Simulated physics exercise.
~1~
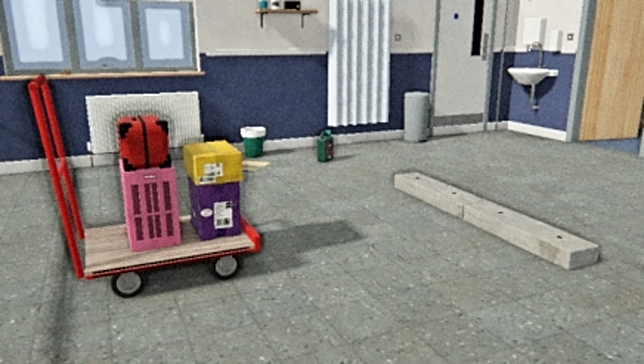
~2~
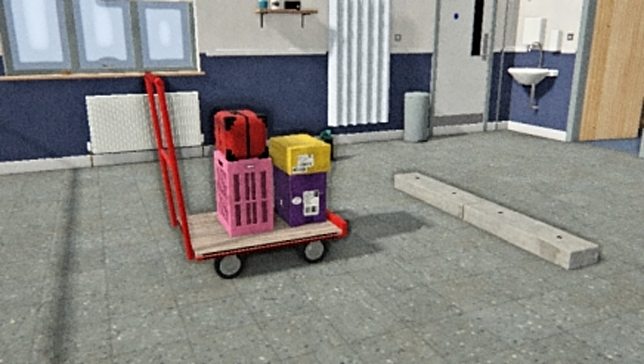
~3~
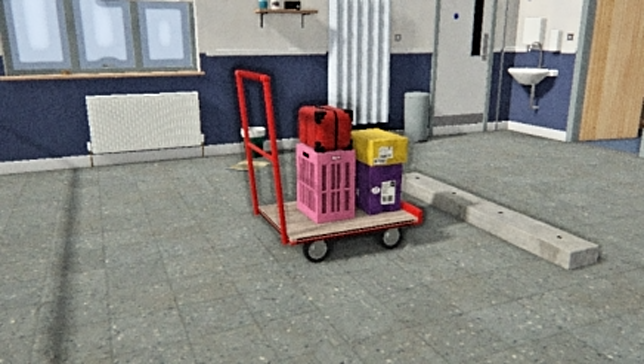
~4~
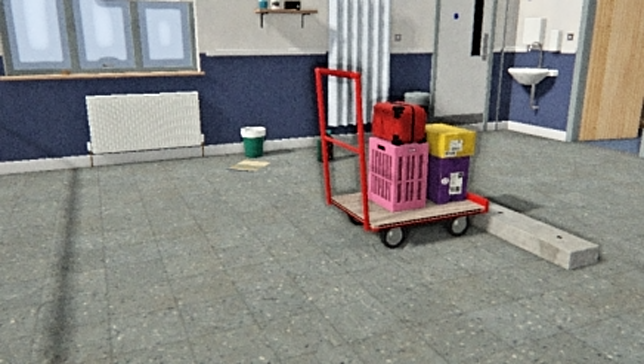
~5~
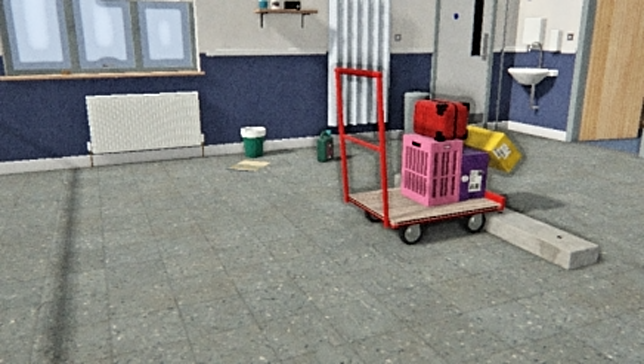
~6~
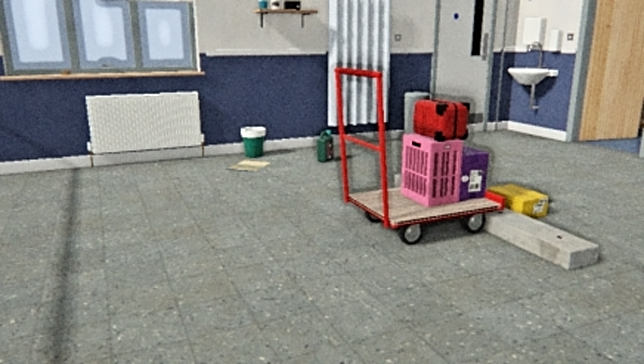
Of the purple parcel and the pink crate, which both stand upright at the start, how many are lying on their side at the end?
None of them are, as the purple parcel and the pink crate both still stand upright on the trolley.
